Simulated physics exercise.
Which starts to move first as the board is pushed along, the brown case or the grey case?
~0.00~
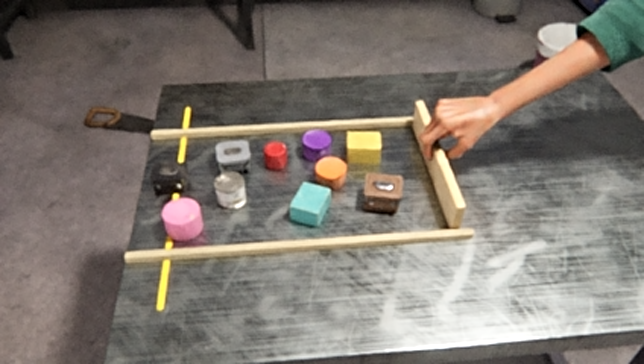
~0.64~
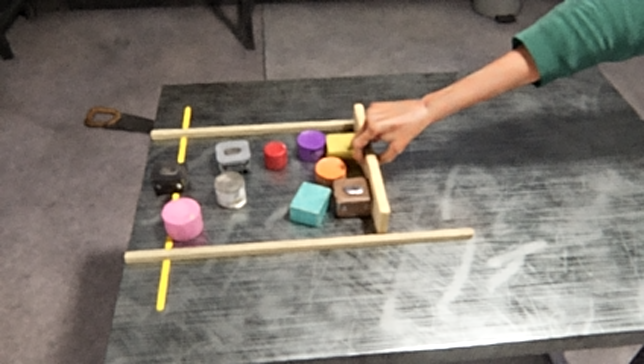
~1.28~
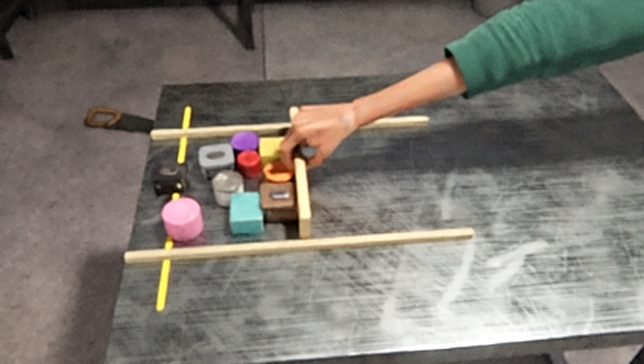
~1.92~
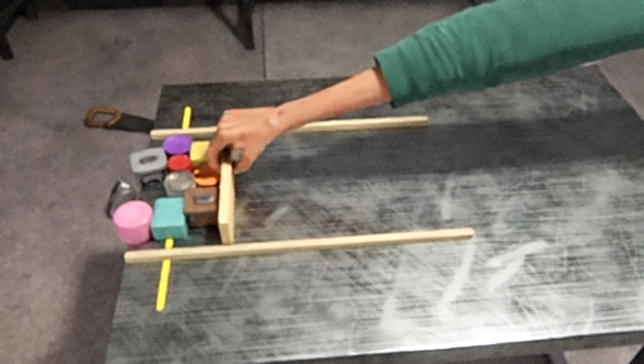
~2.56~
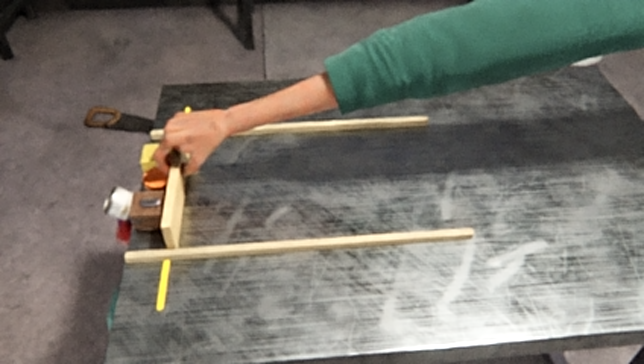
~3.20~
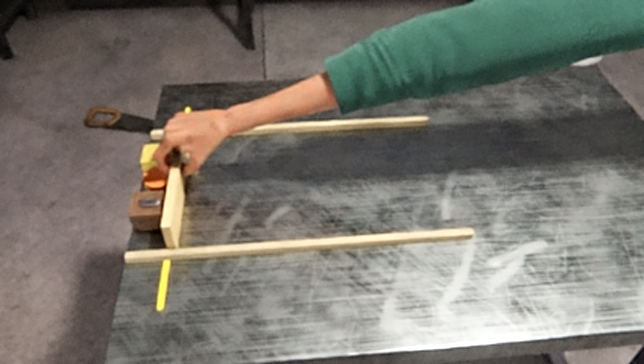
The brown case starts to move first, sliding left ahead of the board while the grey case is still in its place.
